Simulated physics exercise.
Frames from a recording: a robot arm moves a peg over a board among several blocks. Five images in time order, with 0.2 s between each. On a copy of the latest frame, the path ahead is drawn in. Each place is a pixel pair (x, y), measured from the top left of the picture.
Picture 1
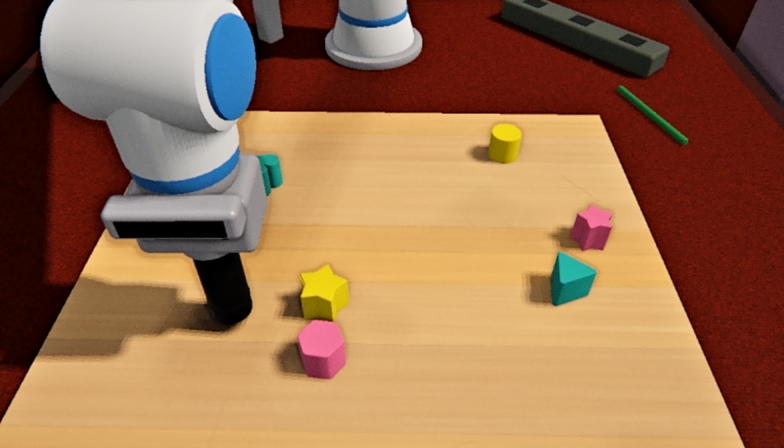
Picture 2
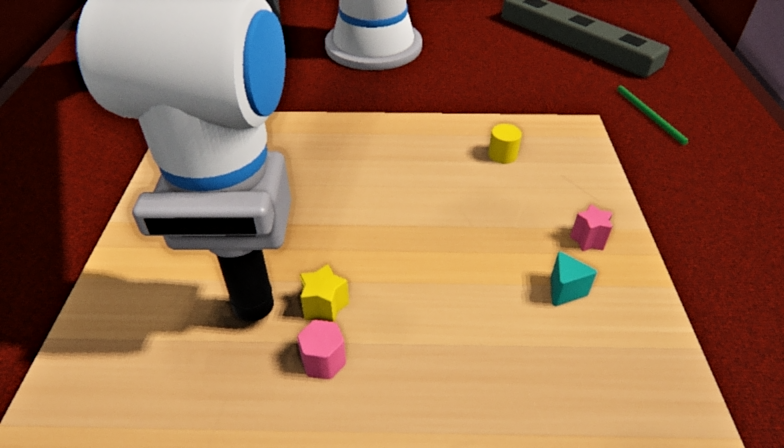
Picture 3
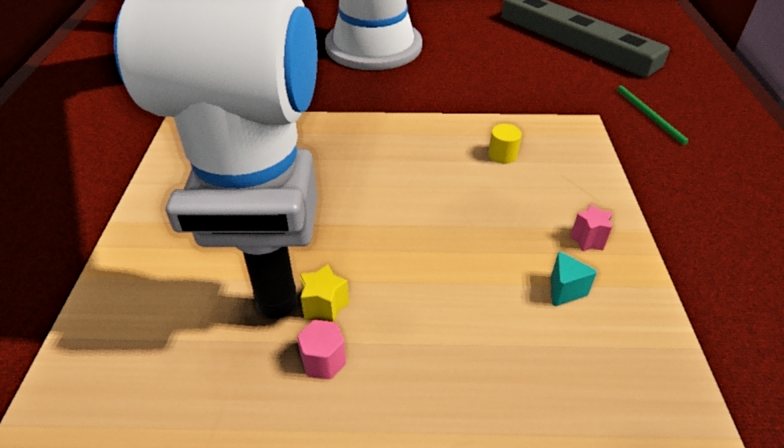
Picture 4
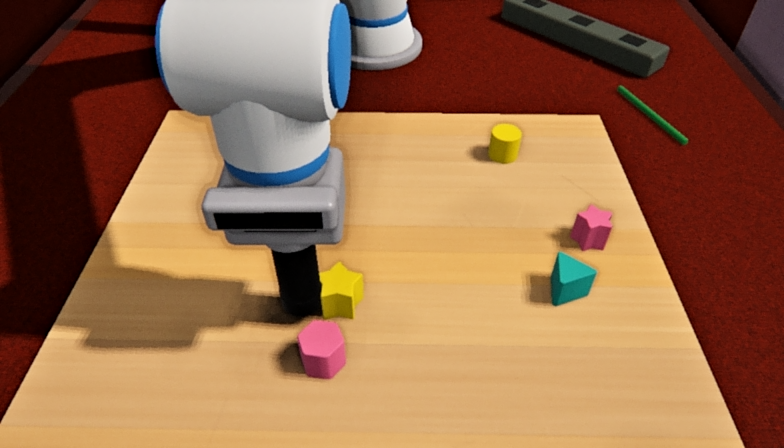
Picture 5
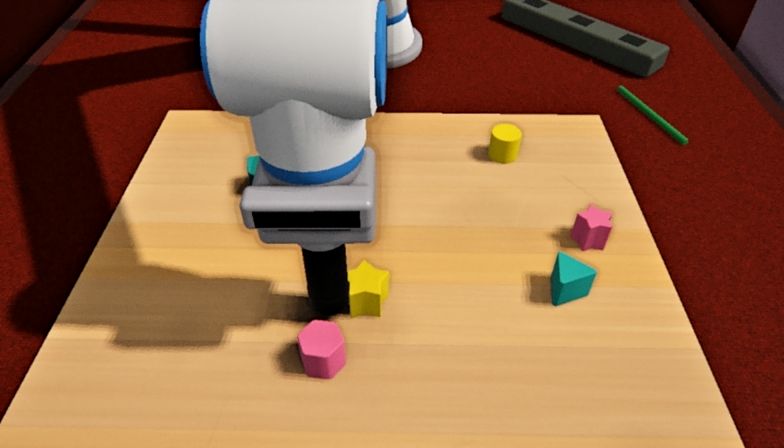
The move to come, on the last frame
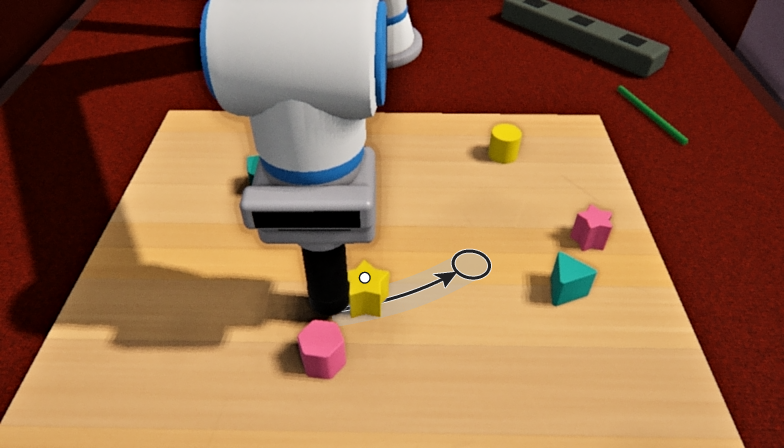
Robot arm sliding a black peg rightward across a wooden board, meeting a yellow star block and pushing it slightly right.
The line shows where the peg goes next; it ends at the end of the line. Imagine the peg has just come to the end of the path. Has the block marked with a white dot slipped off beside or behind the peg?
Answer: No.
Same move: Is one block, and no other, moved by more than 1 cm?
In short: Yes.
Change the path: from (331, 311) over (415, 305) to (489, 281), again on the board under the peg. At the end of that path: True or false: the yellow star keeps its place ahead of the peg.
This is true.
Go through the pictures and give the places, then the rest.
Peg tip (233, 309); block tops, pink six-sided block (320, 338); yellow star (321, 282), in the first frame.
Peg (254, 307); blocks unchanged, in the second frame.
Peg (278, 304); blocks unchanged, in the third frame.
Peg (303, 302); yellow star (338, 280), in the fourth frame.
Peg (330, 301); pink six-sided block (320, 338); yellow star (365, 278), in the fifth frame.
Path on the board, from (331, 311) by way of (383, 301) and (431, 285) to (471, 264); the dot is on the yellow star.
What follows on the original path. One third of the way, peg (383, 291); yellow star (418, 267).
Two thirds of the way, peg (432, 274); yellow star (466, 252).
At the end, peg (473, 254); pink six-sided block in place; yellow star (507, 233).
